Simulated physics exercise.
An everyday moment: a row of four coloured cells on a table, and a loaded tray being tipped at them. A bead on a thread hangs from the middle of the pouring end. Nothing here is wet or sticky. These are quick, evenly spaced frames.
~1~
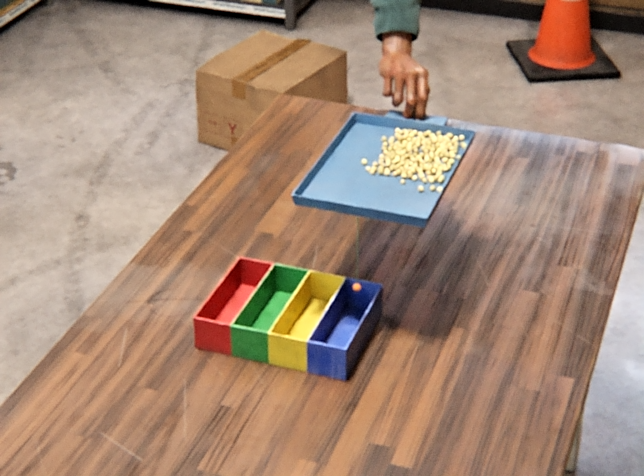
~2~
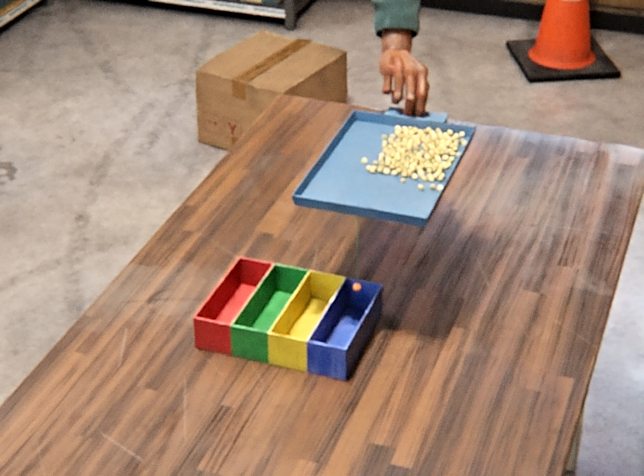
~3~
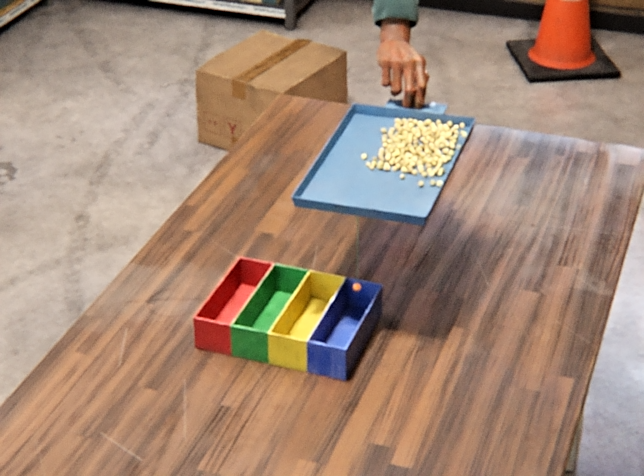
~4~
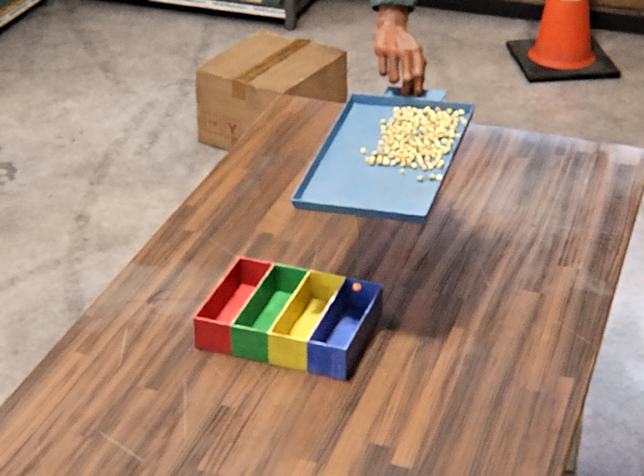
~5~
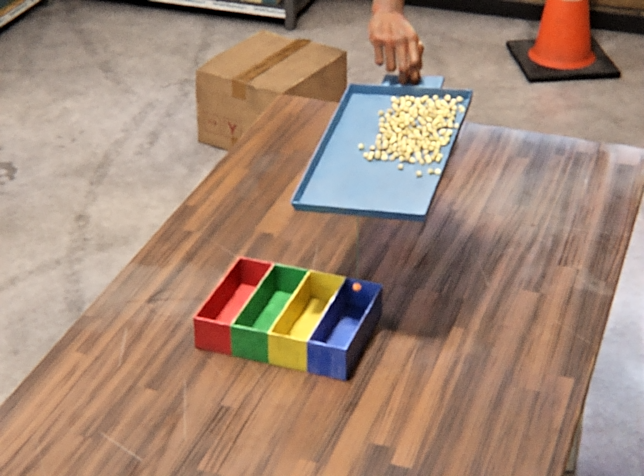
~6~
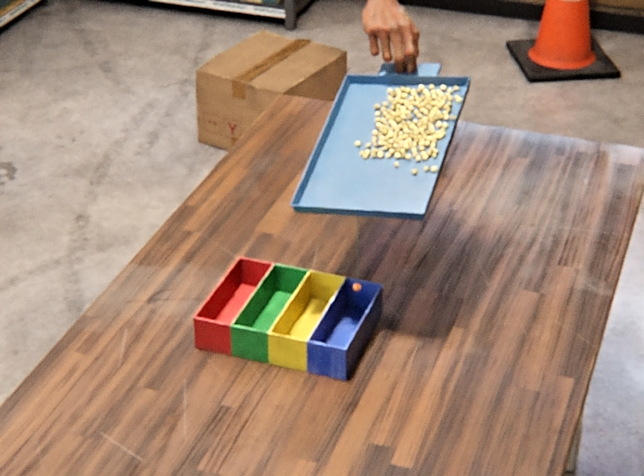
A hand raises the handle end of a blue tray of pale beans above four coloured cells.
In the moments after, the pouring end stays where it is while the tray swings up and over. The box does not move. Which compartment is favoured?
Most goes to the green cell.
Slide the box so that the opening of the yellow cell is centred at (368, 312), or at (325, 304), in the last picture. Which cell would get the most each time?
First the red cell, then that green cell.
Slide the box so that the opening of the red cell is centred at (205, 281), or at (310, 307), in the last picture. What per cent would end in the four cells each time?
Near 100 % and 30 %.
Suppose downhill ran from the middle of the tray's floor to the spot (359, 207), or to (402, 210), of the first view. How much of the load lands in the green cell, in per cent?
About 10 and 0 per cent.
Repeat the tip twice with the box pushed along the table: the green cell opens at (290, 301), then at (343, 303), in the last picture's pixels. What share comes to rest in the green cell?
About 70 and 0 per cent.
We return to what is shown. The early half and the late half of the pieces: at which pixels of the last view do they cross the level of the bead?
The first part at (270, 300); the rest at (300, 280).
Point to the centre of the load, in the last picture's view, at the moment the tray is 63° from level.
Near (303, 223).
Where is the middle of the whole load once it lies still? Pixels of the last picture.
Roughly at (280, 327).
Just after the last frame, tray tipped steeply; roughly half on the tray; about a tenth in the green cell; just a few in the yellow cell; just a few in the red cell; roughly a third falling or outside the box.
A moment on, tray tipped past a quarter turn; roughly a quarter on the tray; roughly half in the green cell; roughly a quarter in the yellow cell; about a tenth in the red cell; just a few in the blue cell; about a tenth falling or outside the box.
Further on, tray tipped past a quarter turn; roughly half in the green cell; roughly a third in the yellow cell; about a tenth in the red cell; just a few in the blue cell; just a few falling or outside the box.
When it is over, tray tipped past a quarter turn; roughly half in the green cell; roughly a third in the yellow cell; about a tenth in the red cell; just a few in the blue cell; just a few outside the box.
